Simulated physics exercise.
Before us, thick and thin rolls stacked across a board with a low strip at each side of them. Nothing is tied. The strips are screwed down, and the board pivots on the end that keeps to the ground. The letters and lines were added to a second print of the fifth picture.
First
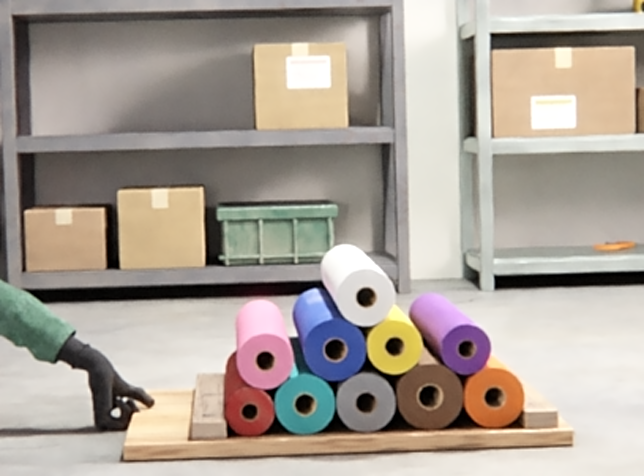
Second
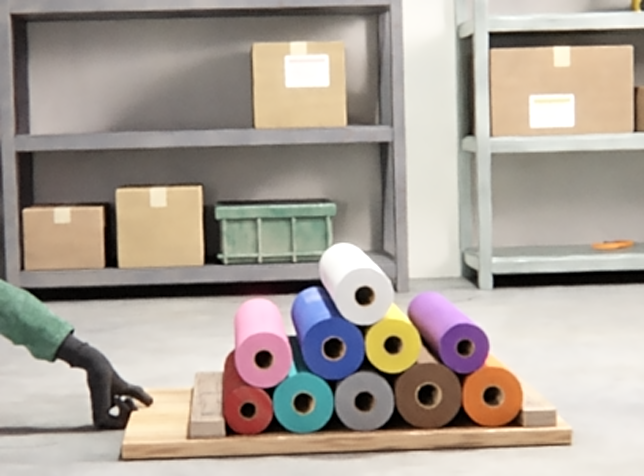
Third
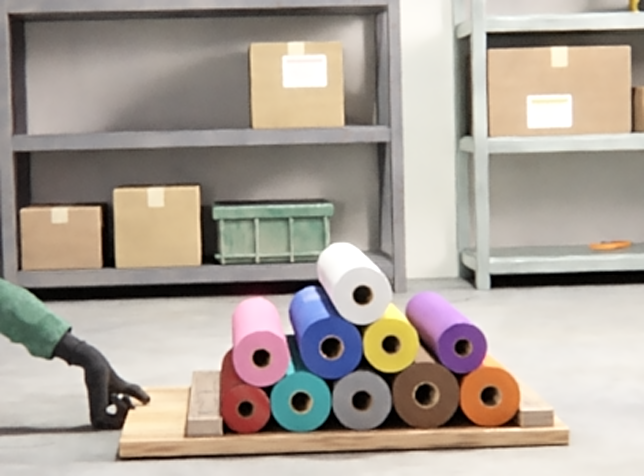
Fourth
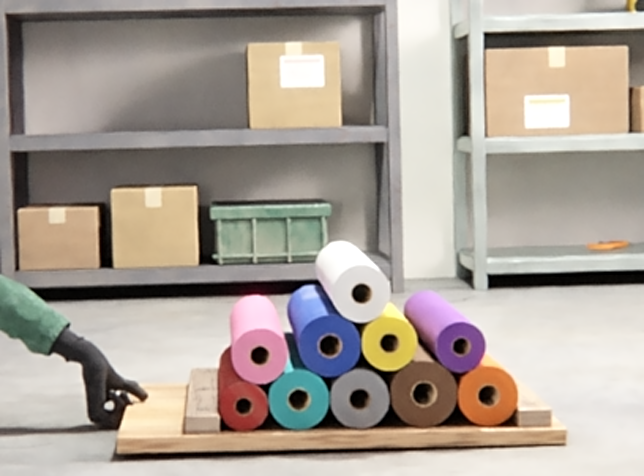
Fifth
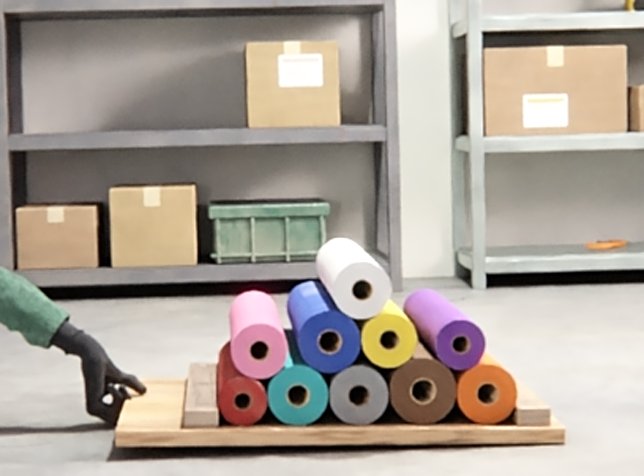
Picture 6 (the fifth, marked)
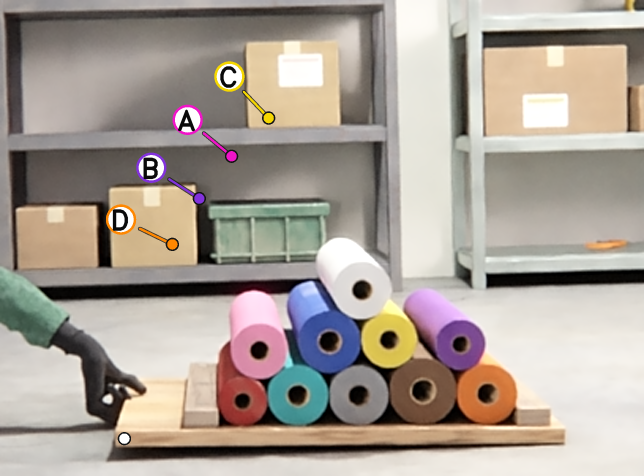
A dark-gloved hand in a green sleeve grips the left end of a wooden board stacked with colourful rolls, a white one on top, before storage shelves. It raises that end very slightly while the rolls keep their places in the pile, and the whole view drifts a touch left.
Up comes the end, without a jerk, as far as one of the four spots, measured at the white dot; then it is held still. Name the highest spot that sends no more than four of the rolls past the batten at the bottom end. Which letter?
Raise it to B.
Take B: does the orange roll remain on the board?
Yes, with B.
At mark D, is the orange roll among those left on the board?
The orange roll: Yes.
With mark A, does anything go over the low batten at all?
At A: Yes.
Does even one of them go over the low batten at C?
Yes, at C.
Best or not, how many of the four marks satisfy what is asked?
The number is two.
On the marked copy, A at (232, 156); B at (200, 198); C at (269, 118); D at (172, 245); the white dot at (125, 438).
Taking B. A third of the way, board at 19°.
Two thirds of the way, board at 34°.
When it is over, board at 34°, four over the low batten (blue, yellow, purple, white).
As for the rest, A nine over the low batten; C nine over the low batten; D none over the low batten.
